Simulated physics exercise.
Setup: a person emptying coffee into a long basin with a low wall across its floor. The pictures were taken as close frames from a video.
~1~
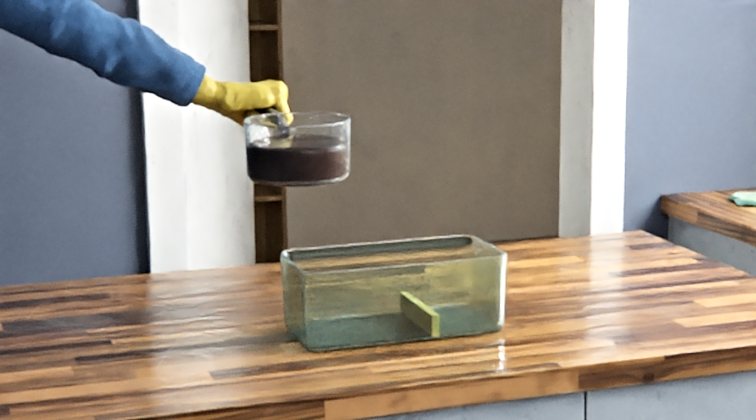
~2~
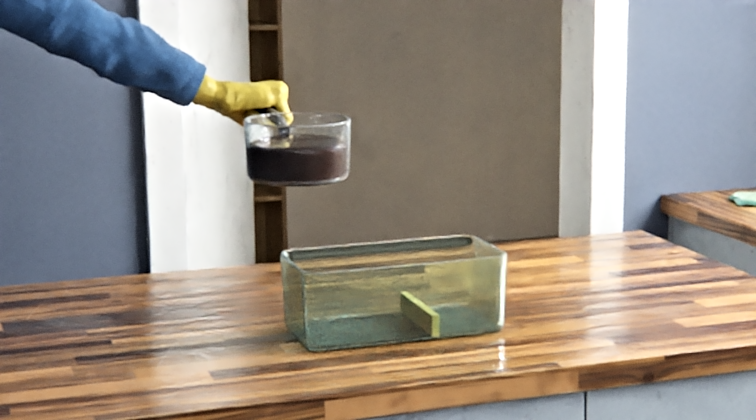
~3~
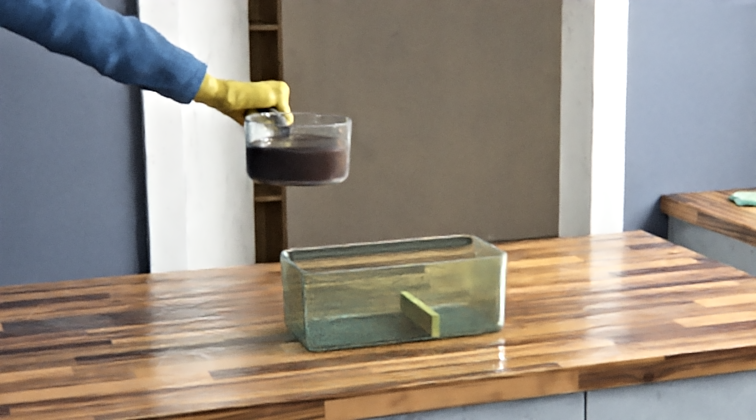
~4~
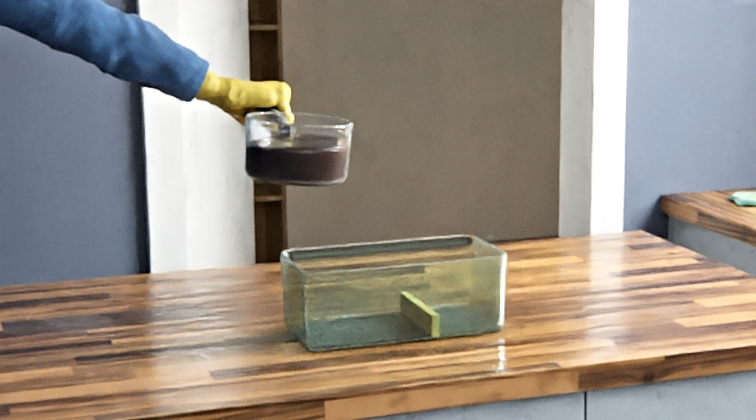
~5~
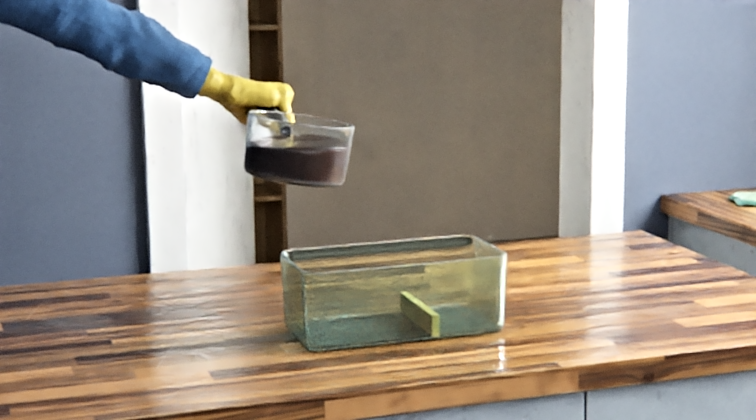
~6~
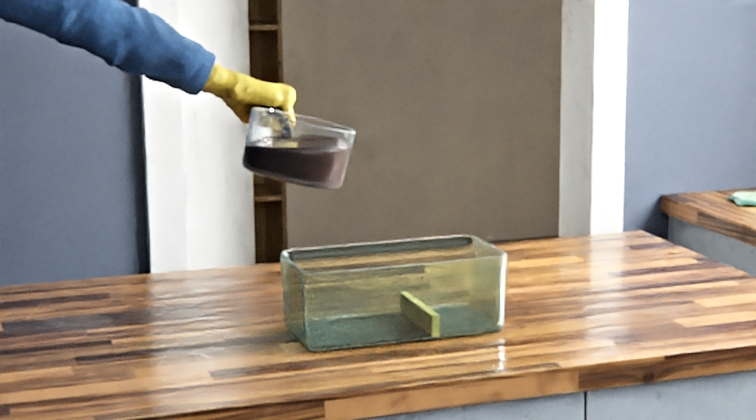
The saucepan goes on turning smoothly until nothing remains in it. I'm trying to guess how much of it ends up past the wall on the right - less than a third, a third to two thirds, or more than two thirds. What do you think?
I'd put the amount right of the wall under the one-third mark.
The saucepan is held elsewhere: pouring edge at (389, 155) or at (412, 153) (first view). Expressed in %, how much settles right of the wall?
The first start gives some 60 %, the second some 65 %.
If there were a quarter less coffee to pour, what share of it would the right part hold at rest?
It would be somewhere near 5 %.
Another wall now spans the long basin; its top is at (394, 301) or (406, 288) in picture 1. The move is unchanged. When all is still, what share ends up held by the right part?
55 % then 25 %, approximately.
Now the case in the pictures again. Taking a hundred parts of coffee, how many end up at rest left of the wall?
That works out to roughly 85 percent.
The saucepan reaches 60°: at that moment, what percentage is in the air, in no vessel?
I'd reckon some 20 per cent.
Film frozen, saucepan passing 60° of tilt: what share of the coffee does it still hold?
Near 75 %.
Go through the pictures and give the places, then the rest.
In the first frame, it leans 0°; its right rim is at (347, 118); the coffee meets the walls at (248, 145) and (344, 139); the long basin's rim runs from (292, 264) to (490, 246); the wall's top is at (419, 304).
In the second frame, it leans 1°; its right rim is at (347, 119); the coffee meets the walls at (248, 144) and (344, 139).
In the third frame, it leans 2°; its right rim is at (348, 120); the coffee meets the walls at (248, 145) and (345, 139).
In the fourth frame, it leans 5°; its right rim is at (349, 123); the coffee meets the walls at (248, 144) and (345, 140).
In the fifth frame, it leans 9°; its right rim is at (351, 127); the coffee meets the walls at (248, 144) and (346, 140).
In the sixth frame, it leans 14°; its right rim is at (352, 131); the coffee meets the walls at (247, 145) and (346, 140).
A moment on, the saucepan is tipped part way and 75 per cent is still to pour, 3 is left of the wall and 0 right of it.
Next, the saucepan is tipped on its side and 24 per cent is still to pour, 52 is left of the wall and 7 right of it.
Then the saucepan is tipped on its side and 5 per cent is still to pour, 80 is left of the wall and 10 right of it.
Later the saucepan is tipped on its side and 1 per cent is still to pour, 86 is left of the wall and 11 right of it.
At rest 87 per cent lies left of the wall, 11 right of it and 2 outside.
